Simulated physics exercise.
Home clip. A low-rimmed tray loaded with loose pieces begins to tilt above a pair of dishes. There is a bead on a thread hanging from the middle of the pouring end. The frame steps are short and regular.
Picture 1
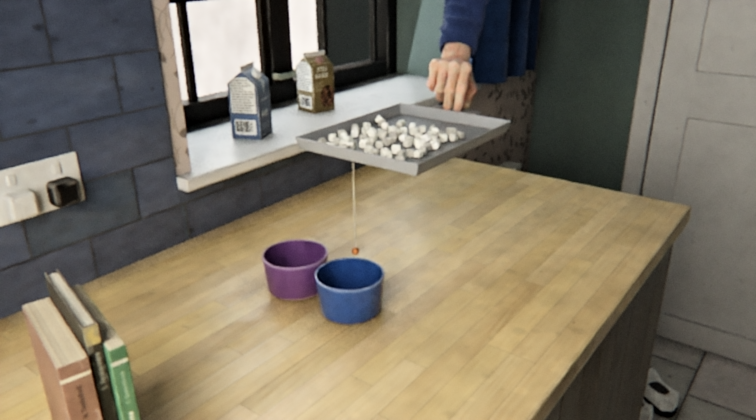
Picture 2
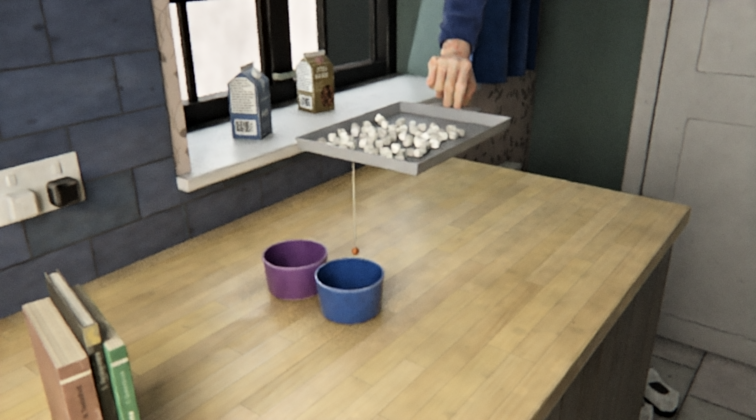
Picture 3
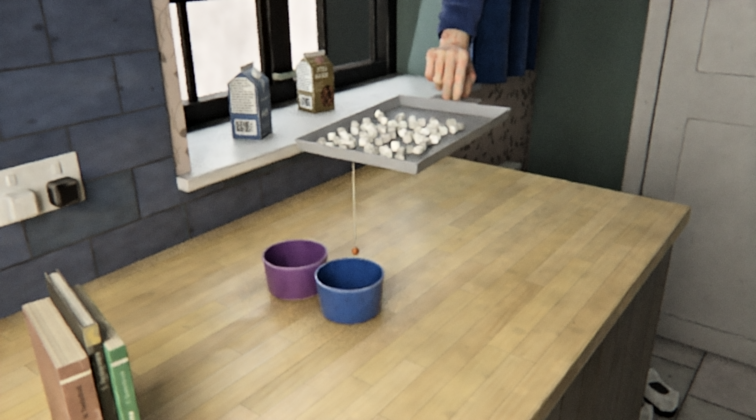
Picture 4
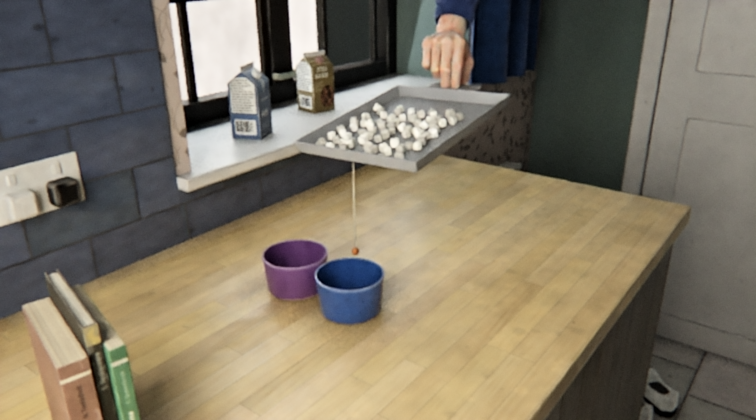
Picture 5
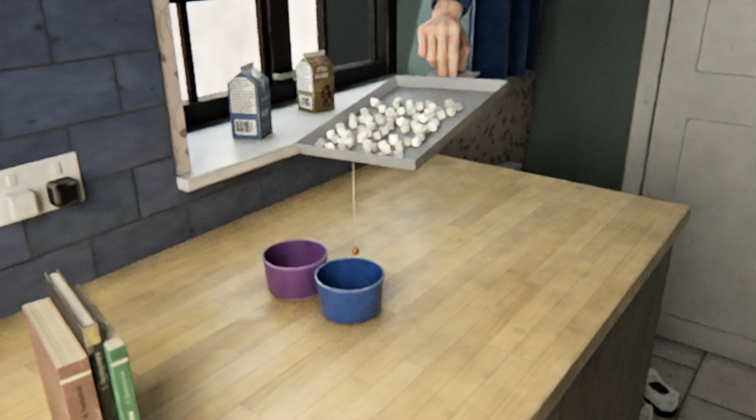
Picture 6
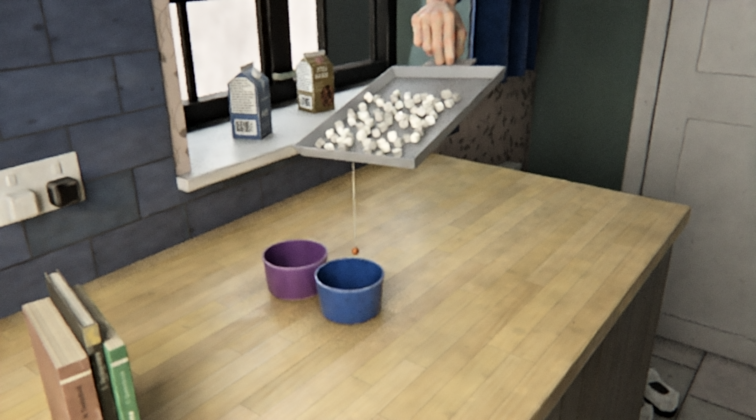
In a kitchen with dark blue wall tiles, a fixed view looks slightly down across a pale wooden counter beside a window. A hand at the upper right holds a grey tray of white pieces above a purple dish and a blue dish, with a bead hanging on a thread, two cartons on the sill and books at lower left. The hand steadily raises the tray's far end, tilting it towards the dishes, while everything else stays still.
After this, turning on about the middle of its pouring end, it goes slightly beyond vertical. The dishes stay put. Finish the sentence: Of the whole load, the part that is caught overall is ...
... more than half of it.
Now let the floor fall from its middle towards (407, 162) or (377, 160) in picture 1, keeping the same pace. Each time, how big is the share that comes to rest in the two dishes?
The first try gives close to 20 per cent, the second close to 30 per cent.
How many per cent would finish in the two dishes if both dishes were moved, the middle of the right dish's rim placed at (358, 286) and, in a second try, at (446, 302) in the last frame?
Respectively 50 % and 0 %.
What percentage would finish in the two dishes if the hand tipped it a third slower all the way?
I'd put it near 70 per cent.
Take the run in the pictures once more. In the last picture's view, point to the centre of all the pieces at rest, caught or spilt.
Roughly at (296, 286).
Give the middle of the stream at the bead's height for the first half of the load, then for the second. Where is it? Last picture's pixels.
First roughly (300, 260), then roughly (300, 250).
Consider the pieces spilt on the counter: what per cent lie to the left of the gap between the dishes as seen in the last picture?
Some 90 per cent.
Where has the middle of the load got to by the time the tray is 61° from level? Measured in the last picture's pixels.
In the last view, the load is centred close to (341, 136).
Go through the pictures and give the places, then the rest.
Corners of the pouring end (300, 137) and (416, 162), level; middle of the load (393, 139), sugar cubes; left dish (273, 279); right dish (328, 302); bead on its thread (355, 251), in the first frame.
Corners of the pouring end (300, 137) and (416, 162), level; middle of the load (393, 138), in the second frame.
Corners of the pouring end (300, 139) and (416, 161), tipped barely, lowest at the left corner; middle of the load (392, 135), in the third frame.
Corners of the pouring end (299, 140) and (415, 159), tipped a little, lowest at the left corner; middle of the load (391, 131), in the fourth frame.
Corners of the pouring end (298, 143) and (413, 158), tipped a little, lowest at the left corner; middle of the load (390, 126), in the fifth frame.
Corners of the pouring end (298, 145) and (412, 157), tipped clearly, lowest at the left corner; middle of the load (389, 122); left dish (273, 279); right dish (328, 302), in the sixth frame.
Just after the last frame, tray tipped steeply; every one on the tray.
A moment on, tray tipped right over; almost all on the tray; just a few in the left dish; just a few outside both.
Further on, tray tipped past a quarter turn; about a tenth in the right dish; roughly half in the left dish; roughly a third outside both.
When it is over, tray tipped past a quarter turn; about a tenth in the right dish; roughly half in the left dish; roughly a third outside both.
